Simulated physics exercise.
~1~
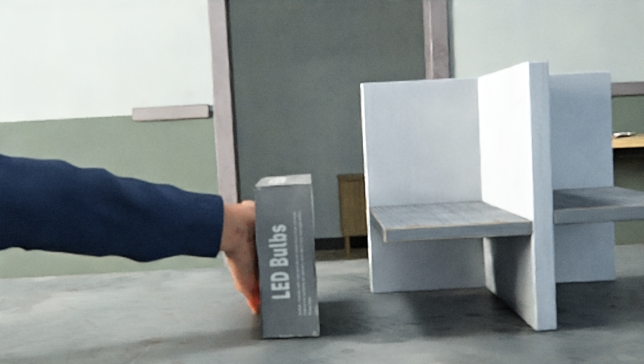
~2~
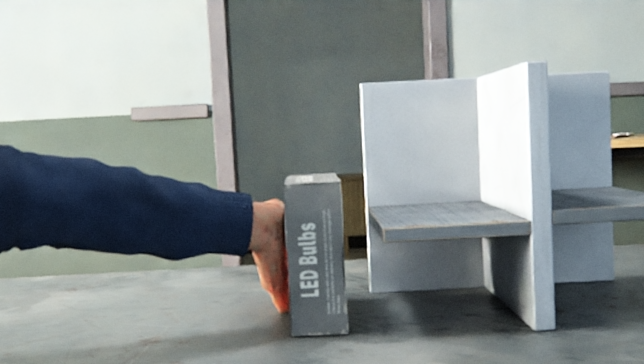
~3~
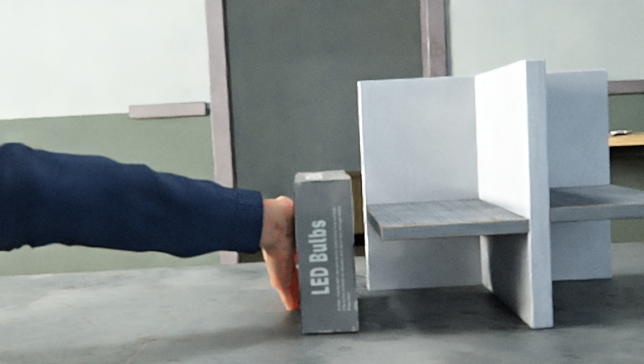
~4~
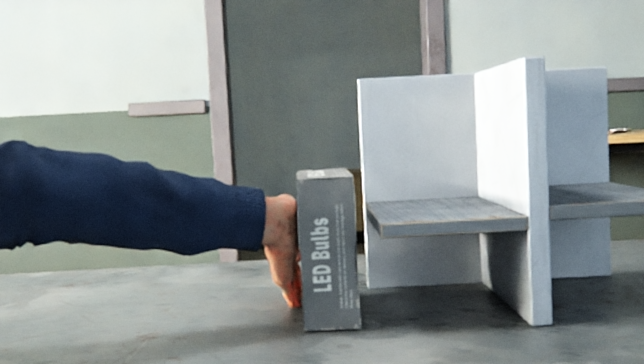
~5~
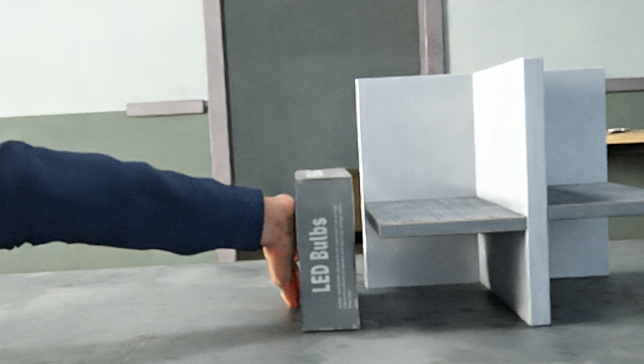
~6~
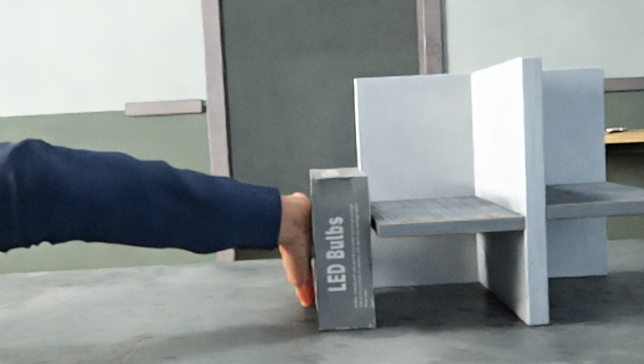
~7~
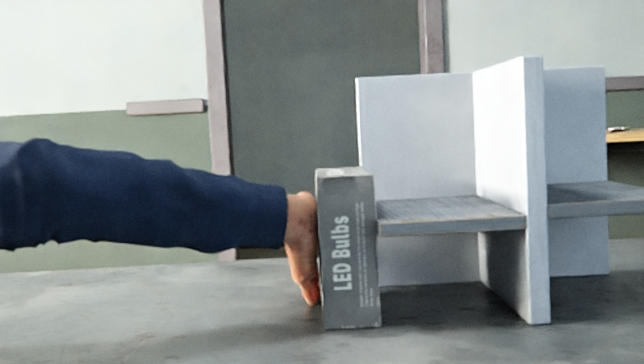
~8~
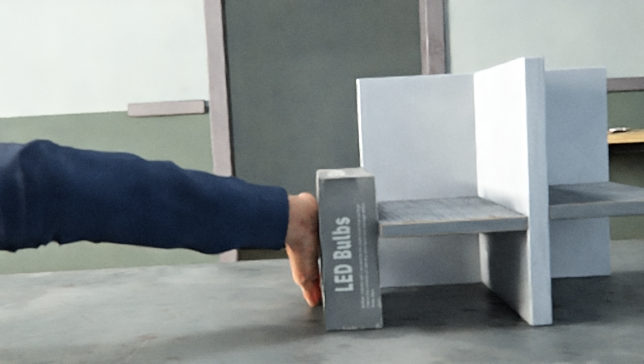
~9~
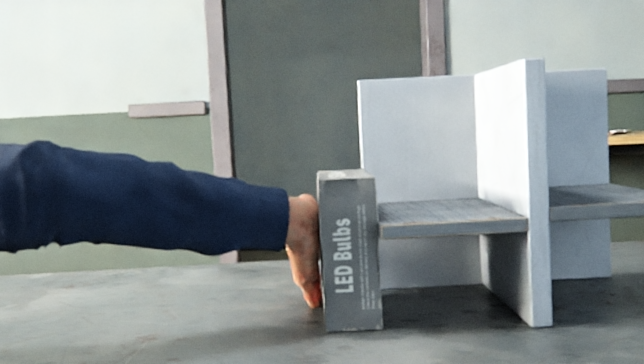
On a grey tabletop, a hand pushes an upright LED bulbs box right until it stops against a low shelf's edge.
